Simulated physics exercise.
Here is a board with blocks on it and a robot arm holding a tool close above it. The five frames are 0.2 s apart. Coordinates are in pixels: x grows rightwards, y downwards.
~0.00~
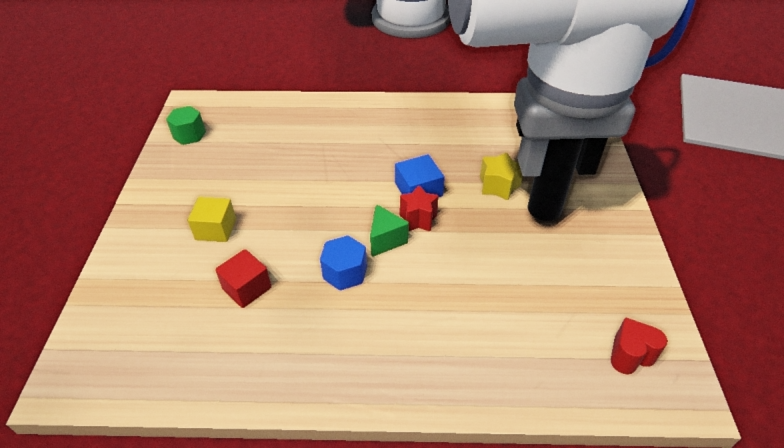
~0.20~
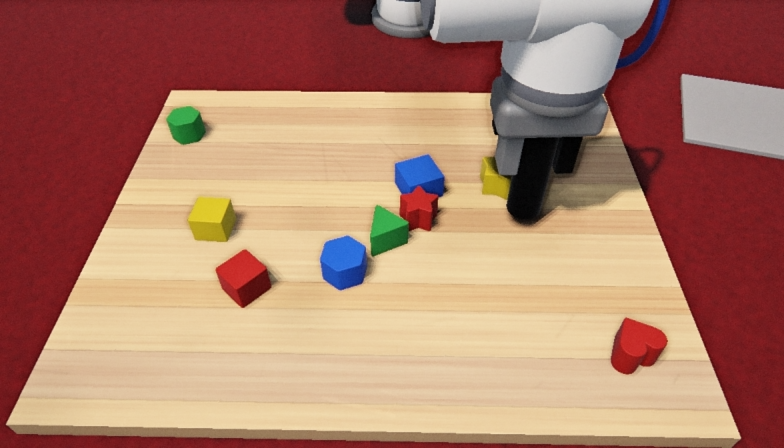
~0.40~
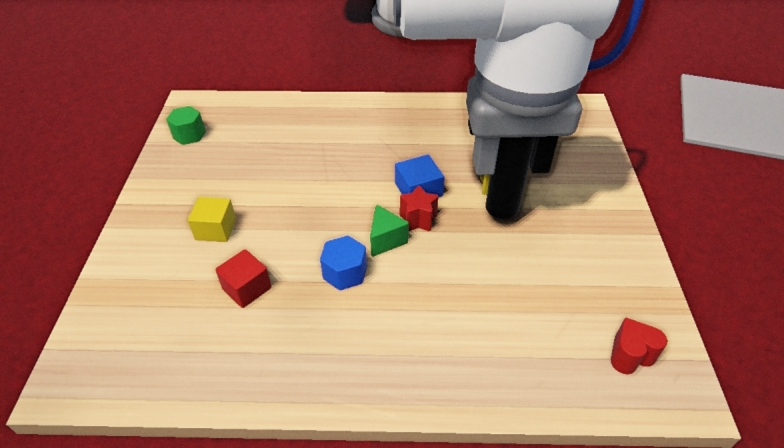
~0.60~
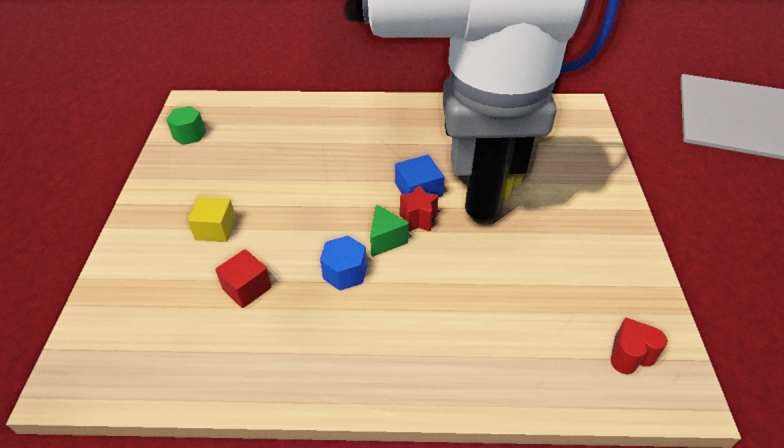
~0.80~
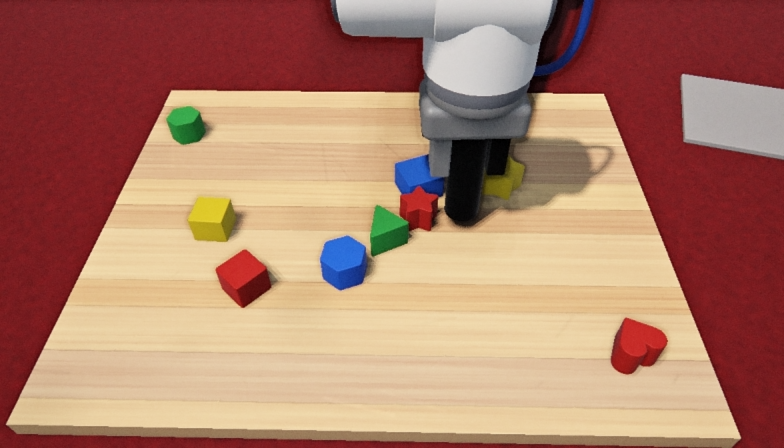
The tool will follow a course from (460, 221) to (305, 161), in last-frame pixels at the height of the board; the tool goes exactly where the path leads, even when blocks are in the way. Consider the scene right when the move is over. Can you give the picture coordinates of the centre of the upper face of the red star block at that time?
Somewhere near (379, 195).
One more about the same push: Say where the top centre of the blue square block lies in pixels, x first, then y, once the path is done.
Its top face will be centred at roughly (403, 152).
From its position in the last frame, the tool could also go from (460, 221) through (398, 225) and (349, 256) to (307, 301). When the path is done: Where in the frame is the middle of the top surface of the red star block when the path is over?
The centre of its top will be at (349, 201).
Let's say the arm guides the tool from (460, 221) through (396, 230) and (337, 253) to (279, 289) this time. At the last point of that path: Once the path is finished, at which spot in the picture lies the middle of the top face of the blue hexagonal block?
When the path ends, it will be at (319, 284).
What follows on the original path. One third of the way, tool at (404, 189); green triangular block at (382, 222), turned 20° anticlockwise; red star block at (385, 197), turned 70° anticlockwise; blue square block at (405, 157), turned 30° clockwise.
Two thirds of the way, tool at (351, 169); green triangular block at (382, 222), turned 20° anticlockwise; red star block at (379, 195), turned 90° anticlockwise; blue square block at (403, 152), turned 50° clockwise.
At the end, tool at (303, 150); green triangular block at (382, 222), turned 20° anticlockwise; red star block at (379, 195), turned 90° anticlockwise; blue square block at (403, 152), turned 50° clockwise; yellow star block not moved.
